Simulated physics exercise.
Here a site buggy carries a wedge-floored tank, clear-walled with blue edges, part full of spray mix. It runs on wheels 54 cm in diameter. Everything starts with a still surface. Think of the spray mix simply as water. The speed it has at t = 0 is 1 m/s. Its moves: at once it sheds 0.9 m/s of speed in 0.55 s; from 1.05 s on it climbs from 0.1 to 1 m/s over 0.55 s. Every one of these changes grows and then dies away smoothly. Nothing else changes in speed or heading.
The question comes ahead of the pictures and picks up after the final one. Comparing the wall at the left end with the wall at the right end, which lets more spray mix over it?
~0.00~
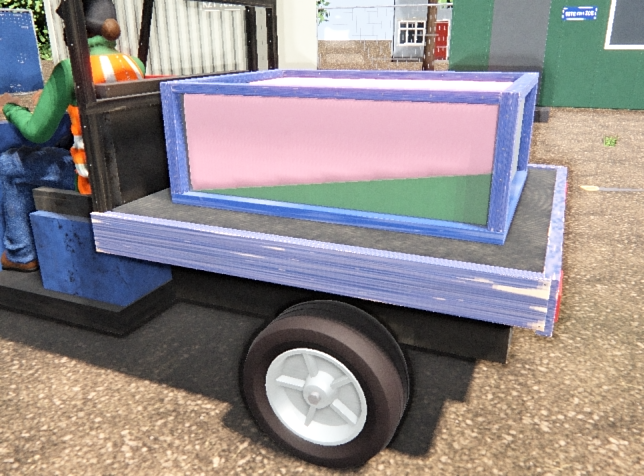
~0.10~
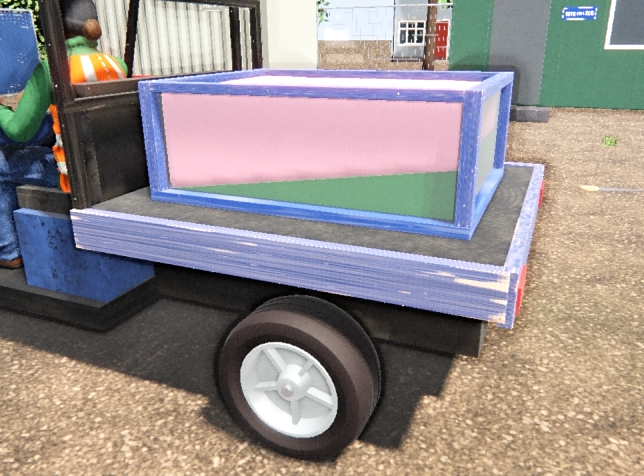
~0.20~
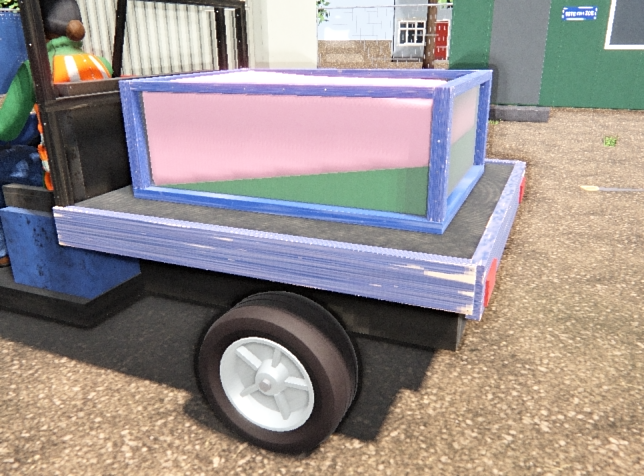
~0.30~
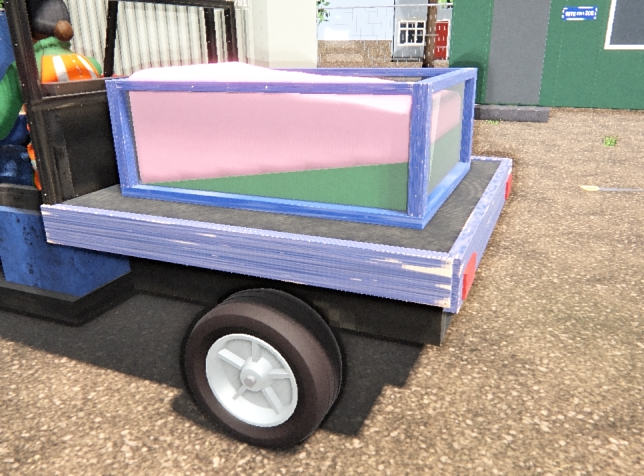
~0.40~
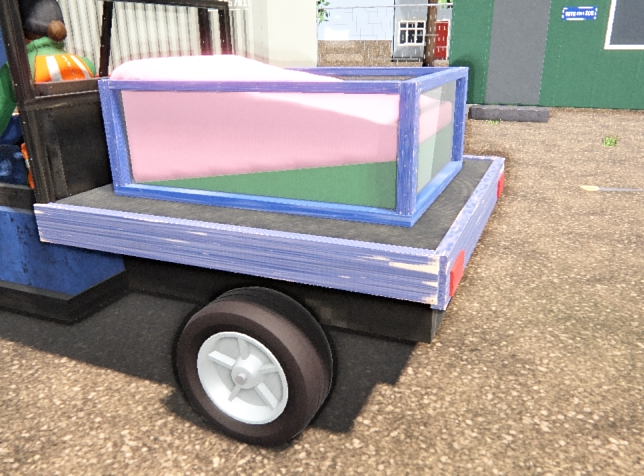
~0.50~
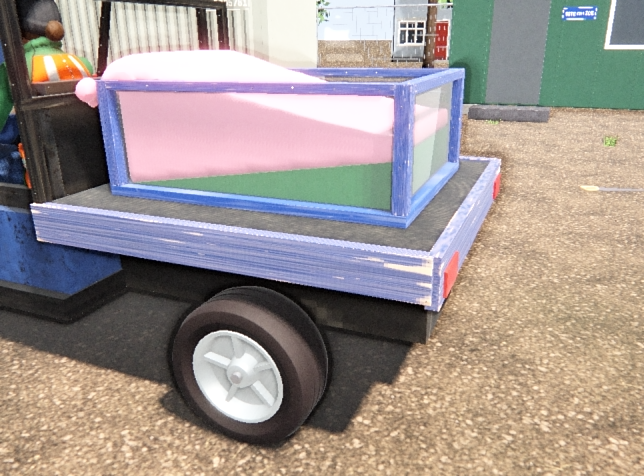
Watch it, more will pour over on the right in this view.
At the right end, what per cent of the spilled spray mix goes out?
Roughly 50 in a hundred.
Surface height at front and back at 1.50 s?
Reading: About 16 cm in front, about 50 cm behind.
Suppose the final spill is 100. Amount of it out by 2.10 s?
By then about 90 per cent is out.
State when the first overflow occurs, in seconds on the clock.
Roughly 0.6 seconds.
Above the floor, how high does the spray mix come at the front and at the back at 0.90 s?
Around 38 cm toward the front, with 26 cm behind.
Then, 0.90 s in, front 39 cm, middle 35 cm, back 26 cm above the lowest part of the floor; the loss stands at 7 per cent, over the left end, a little elsewhere.
Then, 1.50 s in, front 17 cm, middle 30 cm, back 49 cm above the lowest part of the floor; the loss stands at 11 per cent, over the left end, a little elsewhere.
Then, 2.10 s in, front 39 cm, middle 26 cm, back 31 cm above the lowest part of the floor; the loss stands at 23 per cent, over the right end and the left end, a little elsewhere.
Then, 4.59 s in, the loss stands at 27 per cent, over the right end and the left end, a little elsewhere; the left end has passed 9 per cent and the right end 14.
